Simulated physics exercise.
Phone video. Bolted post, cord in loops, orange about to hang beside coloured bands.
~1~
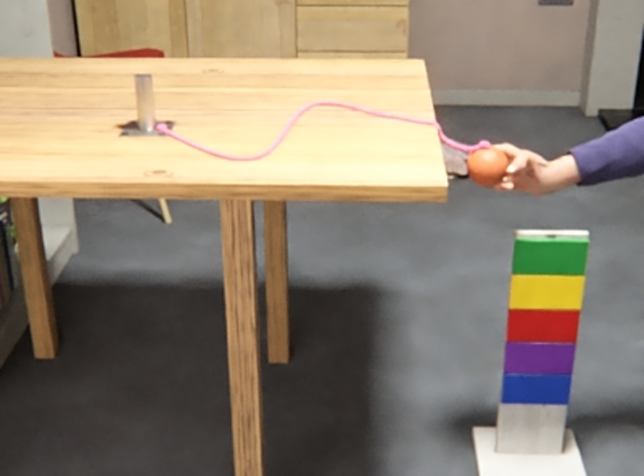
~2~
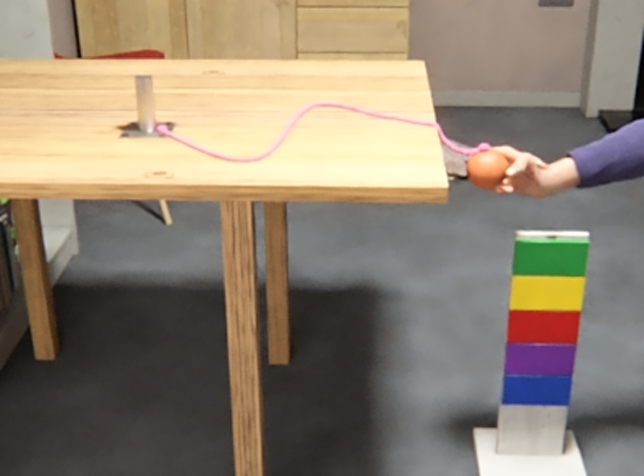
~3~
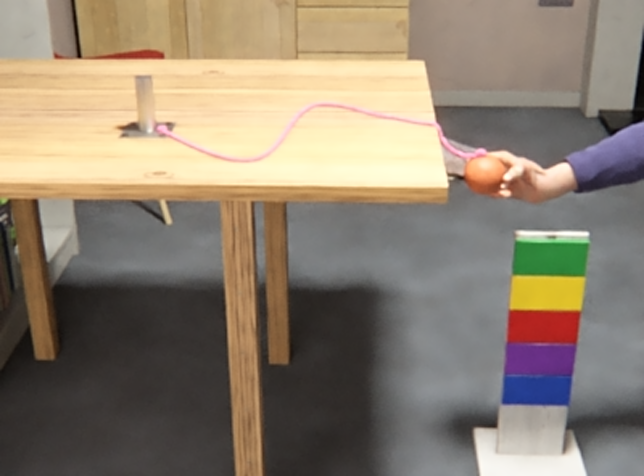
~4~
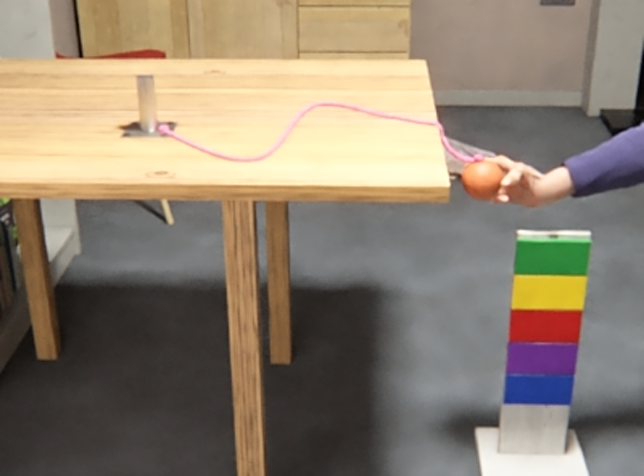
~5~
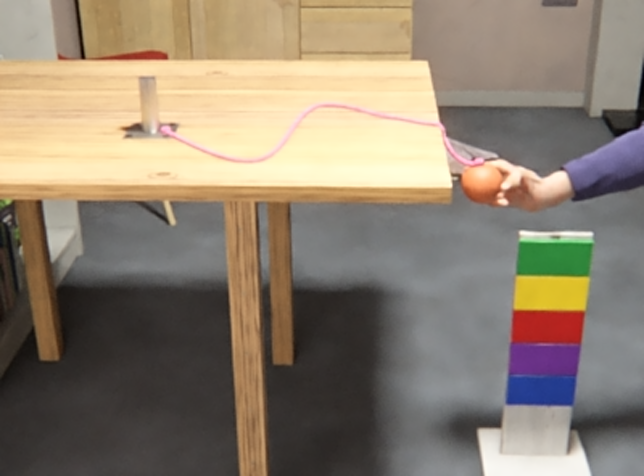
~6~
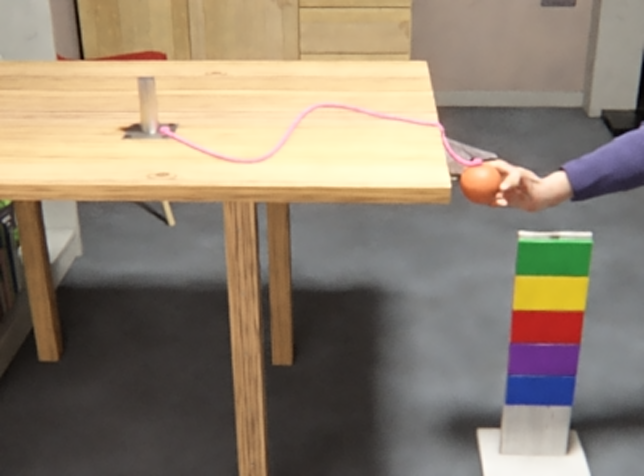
A hand holding an orange ball tied to a pink cord beside a wooden table, shifting it very slightly down and left.
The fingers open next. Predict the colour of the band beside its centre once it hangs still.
I would predict purple.
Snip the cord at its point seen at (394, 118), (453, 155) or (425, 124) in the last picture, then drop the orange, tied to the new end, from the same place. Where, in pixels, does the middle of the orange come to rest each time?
I'd expect it near (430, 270) on the first try, near (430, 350) on the second and near (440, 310) on the third.
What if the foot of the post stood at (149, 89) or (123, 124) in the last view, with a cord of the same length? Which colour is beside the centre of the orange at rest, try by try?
First try: Red; second try: Red.
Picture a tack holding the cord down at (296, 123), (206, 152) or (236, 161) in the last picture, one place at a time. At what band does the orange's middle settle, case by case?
Each in turn comes out as green, red, red.
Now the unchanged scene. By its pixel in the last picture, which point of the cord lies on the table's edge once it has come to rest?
It lies at about (303, 115).
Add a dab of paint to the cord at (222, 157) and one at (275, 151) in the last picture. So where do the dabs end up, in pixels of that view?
First one close to (264, 133), second close to (333, 135).
Early on, orange near (421, 354); level with red.
Midway, orange near (427, 373); level with purple.
Finally, orange near (430, 374); level with purple. Its centre hangs level with the purple band.
